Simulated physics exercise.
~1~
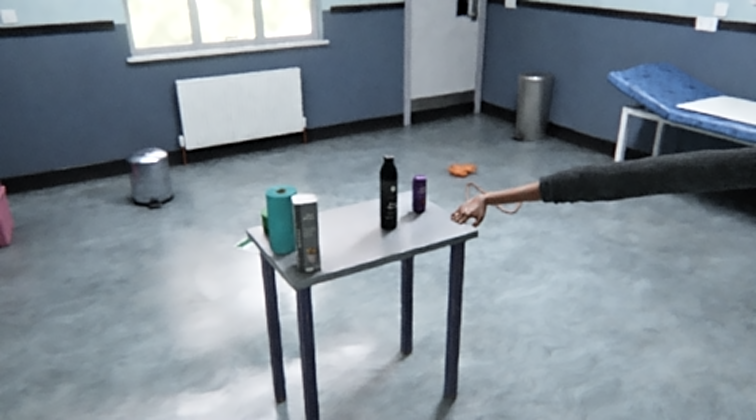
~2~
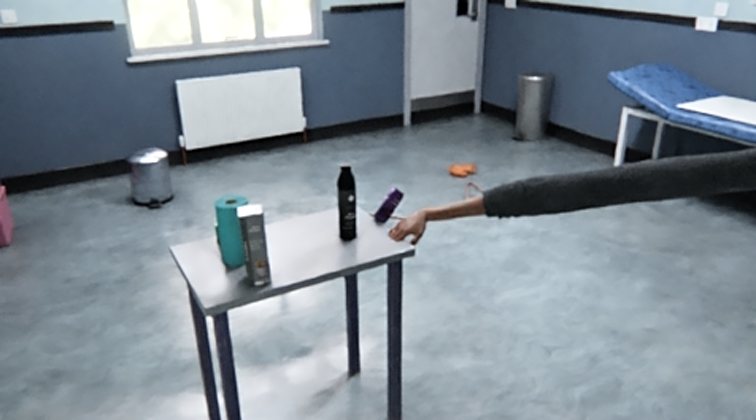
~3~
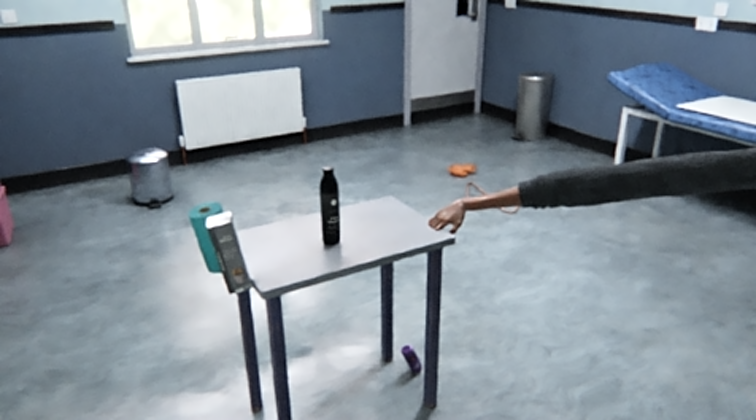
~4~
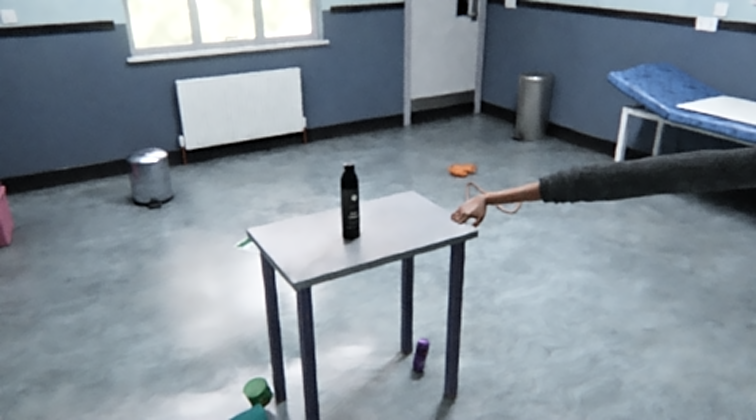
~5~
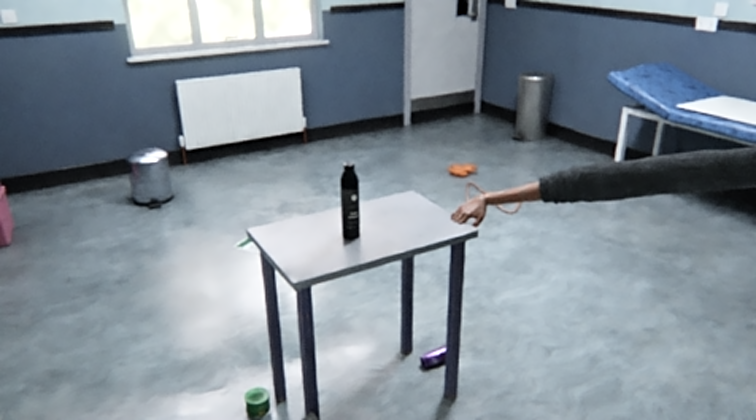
A hand jerks a small table left and back, toppling everything off except a black bottle.
